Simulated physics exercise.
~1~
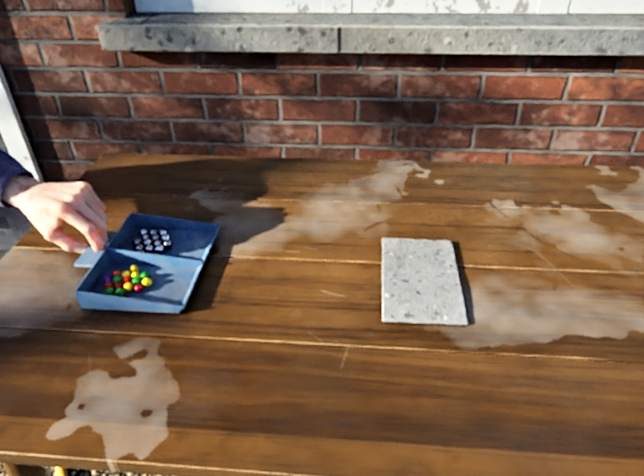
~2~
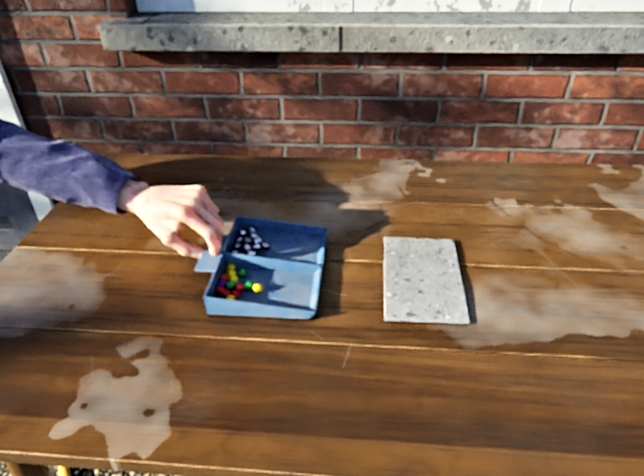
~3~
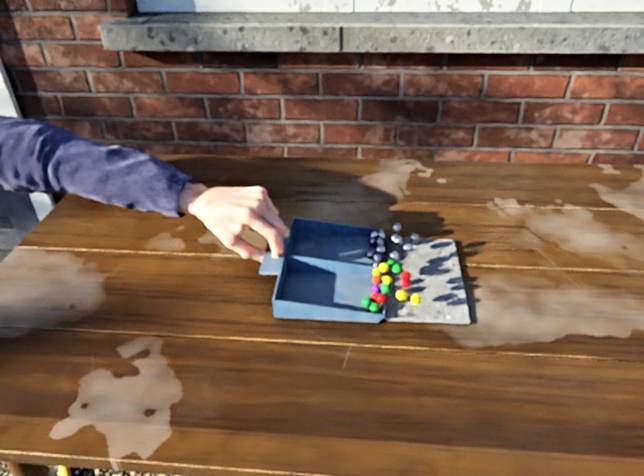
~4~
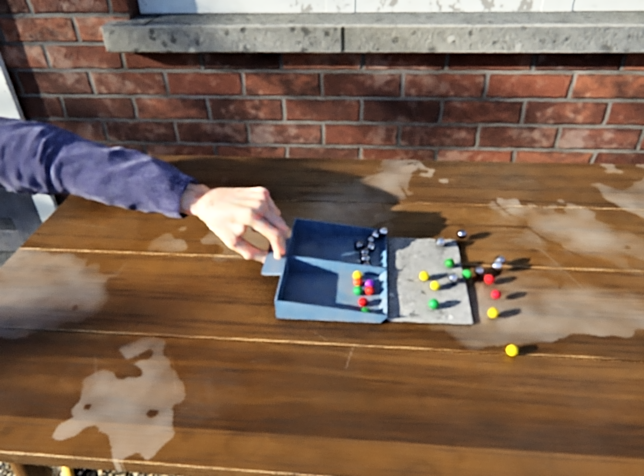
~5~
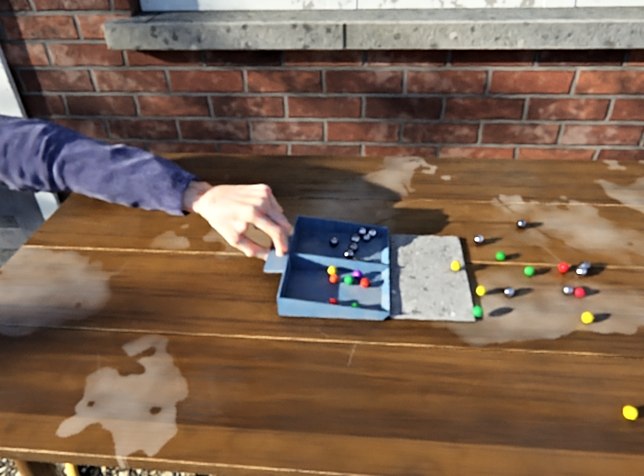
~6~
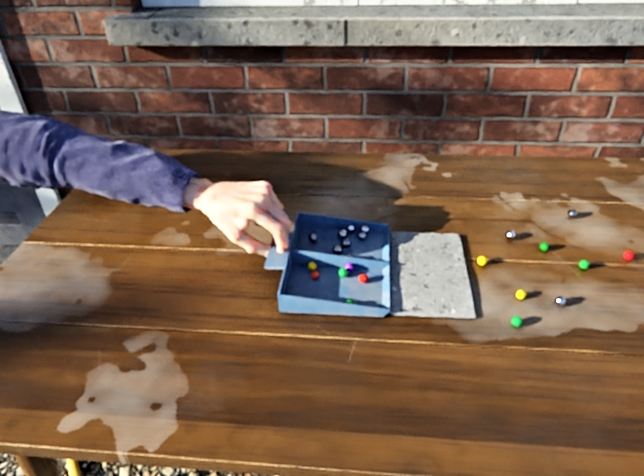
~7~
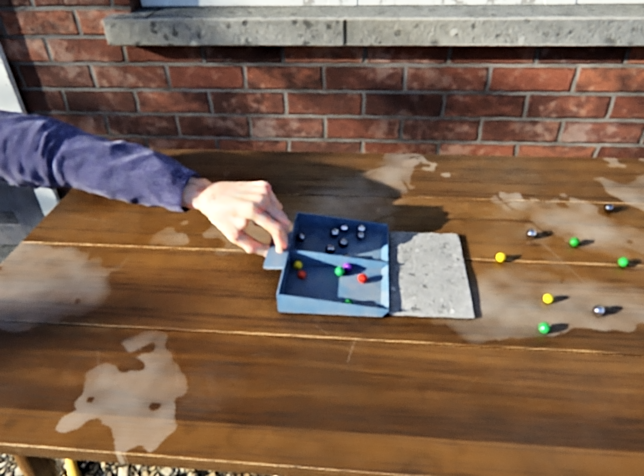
A hand in a dark blue sleeve slides a blue two-part tray rightward across a sunlit wooden table, seen from above and in front, with a red brick wall behind. Dark and silvery balls sit in the farther part, and red, yellow and green ones in the nearer part. The tray reaches a flat grey speckled slab and stops against it. Balls from both parts spill over the front rim, cross the slab and roll off to the right. At the end, about half of each batch remains inside, while the others lie scattered on the table.
